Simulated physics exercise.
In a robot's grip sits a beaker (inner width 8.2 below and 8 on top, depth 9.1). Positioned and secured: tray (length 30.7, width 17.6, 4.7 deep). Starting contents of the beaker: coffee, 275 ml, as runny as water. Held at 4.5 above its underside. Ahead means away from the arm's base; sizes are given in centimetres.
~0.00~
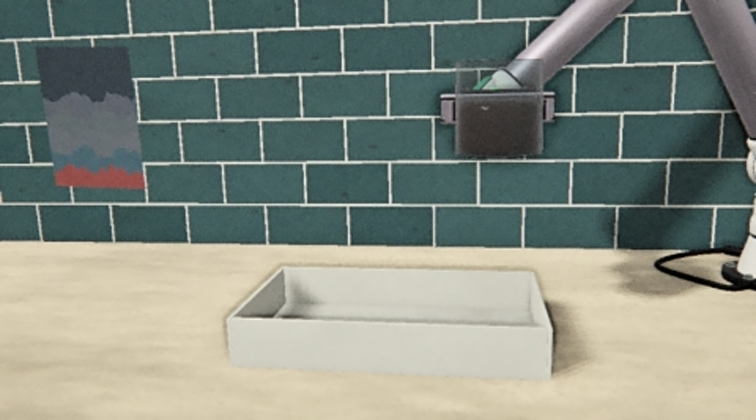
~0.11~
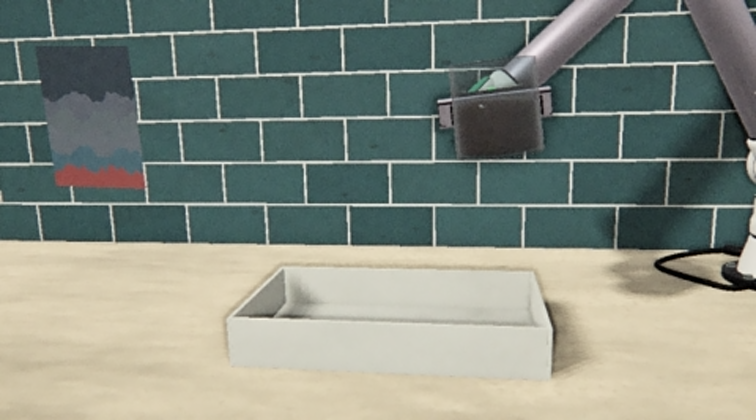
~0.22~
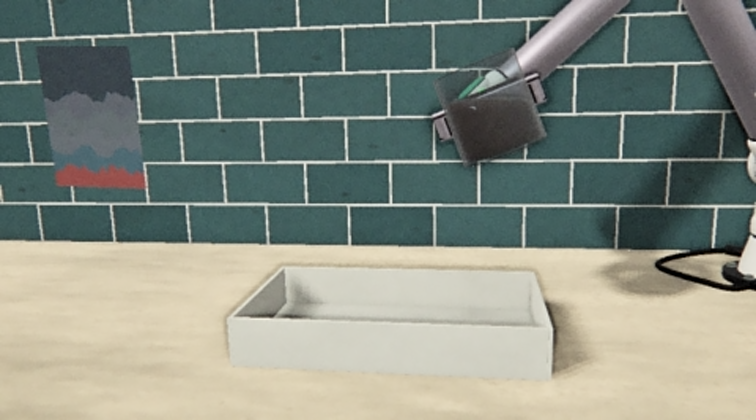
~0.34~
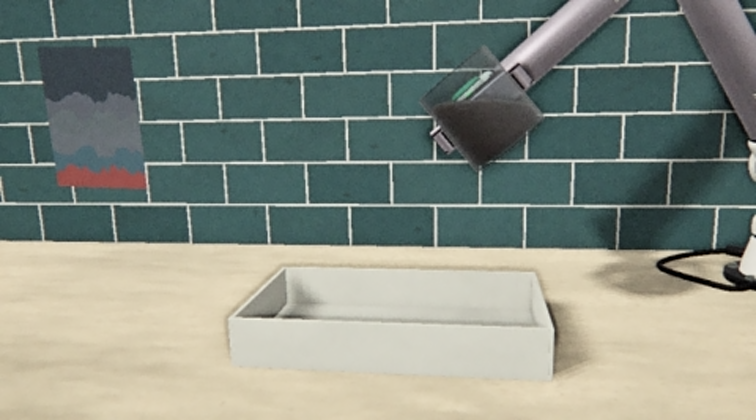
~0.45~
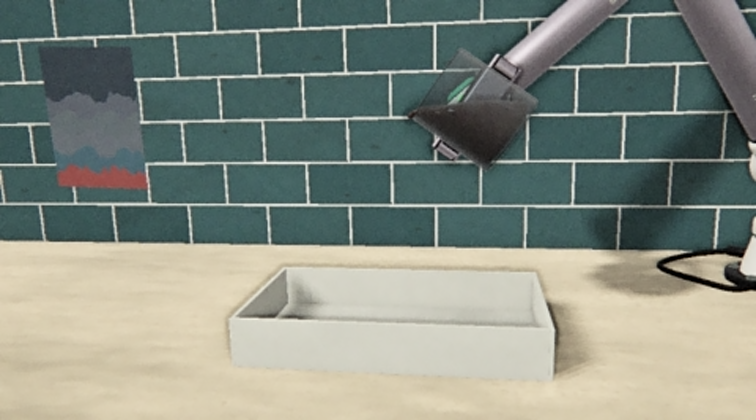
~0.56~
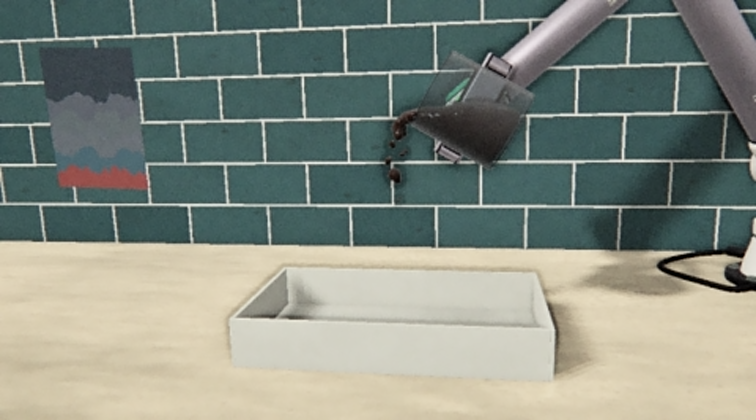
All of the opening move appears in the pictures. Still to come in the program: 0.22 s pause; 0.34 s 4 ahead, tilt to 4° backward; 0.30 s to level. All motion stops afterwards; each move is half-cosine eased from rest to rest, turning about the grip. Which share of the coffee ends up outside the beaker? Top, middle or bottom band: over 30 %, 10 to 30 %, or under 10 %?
Middle band.
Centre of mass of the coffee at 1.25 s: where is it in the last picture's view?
The centre lands around (423, 167) in the last view.
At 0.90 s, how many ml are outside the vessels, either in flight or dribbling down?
I'd say around 10 ml.
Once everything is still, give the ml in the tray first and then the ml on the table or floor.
Roughly 40 ml, then 0 ml.
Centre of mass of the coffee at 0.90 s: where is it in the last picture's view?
Near (445, 161).
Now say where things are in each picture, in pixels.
The first picture shows beaker middle at (499, 110), level; upper third of the coffee around (498, 108), from x 460 to 540, top at y 100; 275 ml in the beaker.
The second picture shows beaker middle at (496, 110), tilted 6° forward; upper third of the coffee around (498, 108), from x 455 to 540, top at y 100.
The third picture shows beaker middle at (489, 110), tilted 21° forward; upper third of the coffee around (491, 108), from x 450 to 540, top at y 100.
The fourth picture shows beaker middle at (482, 110), tilted 39° forward; upper third of the coffee around (482, 109), from x 435 to 540, top at y 100.
The fifth picture shows beaker middle at (475, 111), tilted 54° forward; upper third of the coffee around (475, 109), from x 410 to 530, top at y 100.
The sixth picture shows beaker middle at (473, 111), tilted 60° forward; upper third of the coffee around (467, 112), from x 385 to 520, top at y 100; 265 ml in the beaker, 10 ml in the air or running down outside.
By 0.90 s, tilted 41° forward, liquid up to 25 above the table; 225 ml in the beaker, 40 ml in the tray, 10 ml in the air or running down outside.
By 1.25 s, tilted 2° backward, liquid up to 26 above the table; 225 ml in the beaker, 45 ml in the tray.
By 1.62 s, level, liquid up to 25 above the table; 225 ml in the beaker, 45 ml in the tray.
By 2.42 s, level, liquid up to 25 above the table; 225 ml in the beaker, 45 ml in the tray.
Final state, 225 ml in the beaker, 45 ml in the tray. That is 17 % outside the beaker.
